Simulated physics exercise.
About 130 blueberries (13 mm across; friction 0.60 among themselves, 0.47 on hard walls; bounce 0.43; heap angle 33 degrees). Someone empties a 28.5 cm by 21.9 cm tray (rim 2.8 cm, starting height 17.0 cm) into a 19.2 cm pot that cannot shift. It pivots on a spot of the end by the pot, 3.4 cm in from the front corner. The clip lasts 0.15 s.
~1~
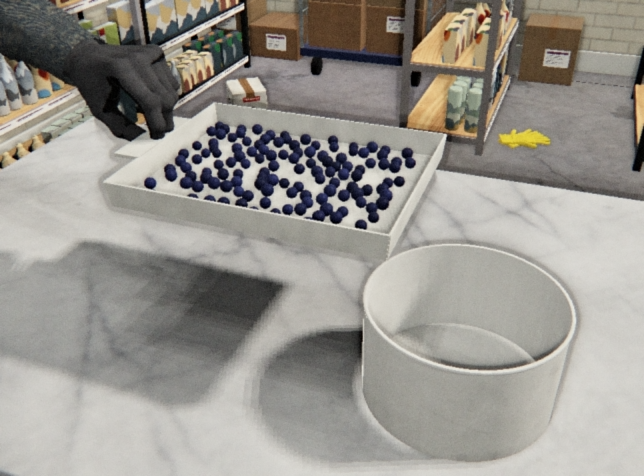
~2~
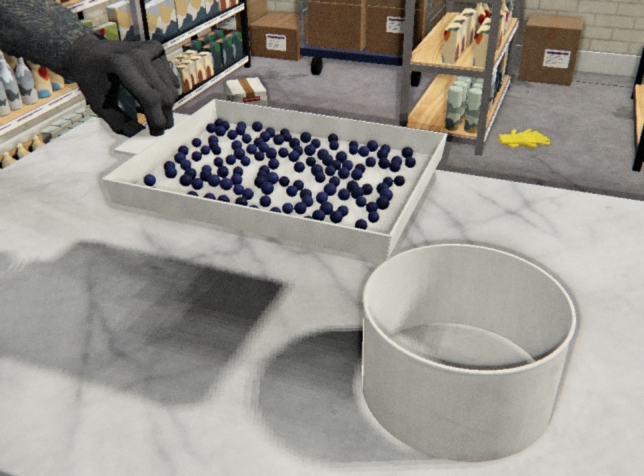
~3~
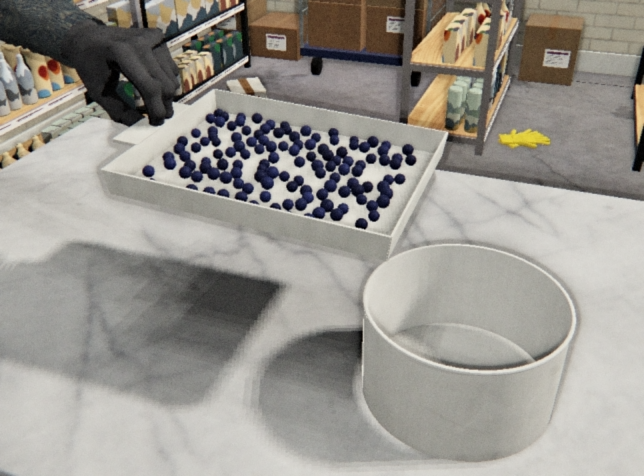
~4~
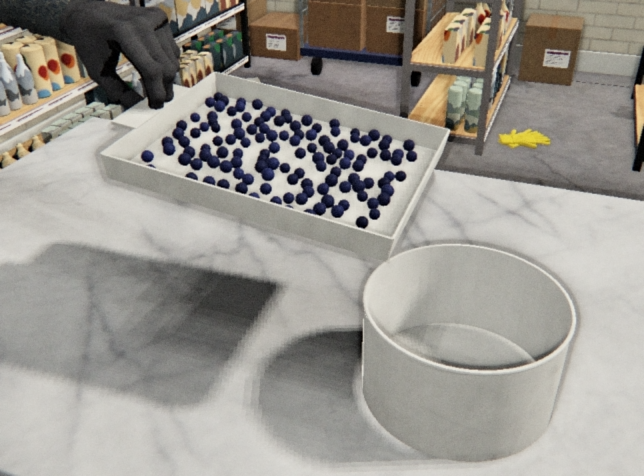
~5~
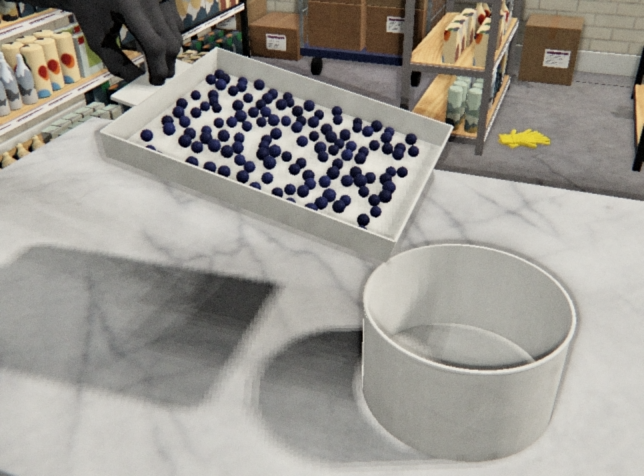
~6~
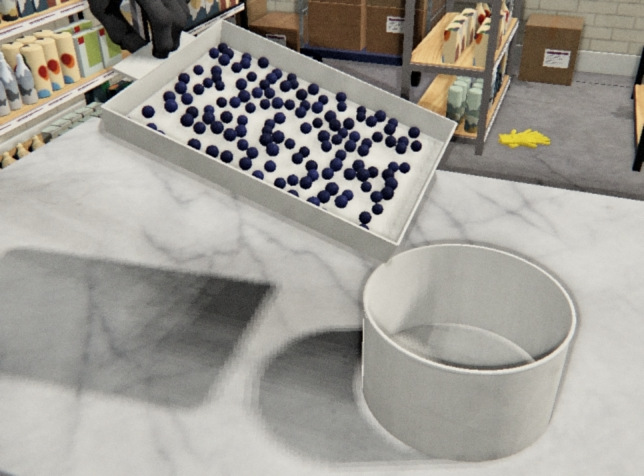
Shop with a marble counter, a dark-gloved hand raising the left end of a pale tray of blueberries beside an empty round pot.
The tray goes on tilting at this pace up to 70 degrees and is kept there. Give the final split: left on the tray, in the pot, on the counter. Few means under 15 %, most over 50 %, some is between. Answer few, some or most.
Left on the tray: Some; in the pot: Most; on the counter: Few.
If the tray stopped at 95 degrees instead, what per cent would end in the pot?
It would be near 85 per cent.
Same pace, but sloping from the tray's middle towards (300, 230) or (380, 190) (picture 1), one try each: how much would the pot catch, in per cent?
About 5 and 30 per cent.
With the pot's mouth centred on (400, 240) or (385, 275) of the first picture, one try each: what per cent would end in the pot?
About 0 and 5 per cent.
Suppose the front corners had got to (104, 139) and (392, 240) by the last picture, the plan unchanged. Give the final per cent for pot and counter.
Pot 45, counter 5.
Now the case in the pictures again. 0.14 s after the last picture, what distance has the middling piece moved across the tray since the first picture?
Some 1 cm.
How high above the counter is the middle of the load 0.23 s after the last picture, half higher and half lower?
Some 28 cm.
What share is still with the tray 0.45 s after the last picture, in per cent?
Roughly 35 per cent.
Then, 0.14 s after the last picture, tilt 48 degrees; the tray holds 100 %, the pot 0 %.
Then, 0.23 s after the last picture, tilt 65 degrees; the tray holds 100 %, the pot 0 %.
Then, 0.45 s after the last picture, tilt 70 degrees; the tray holds 35 %, the pot 45 %.
In the end, tray 35 %, pot 60 %, counter 5 %.
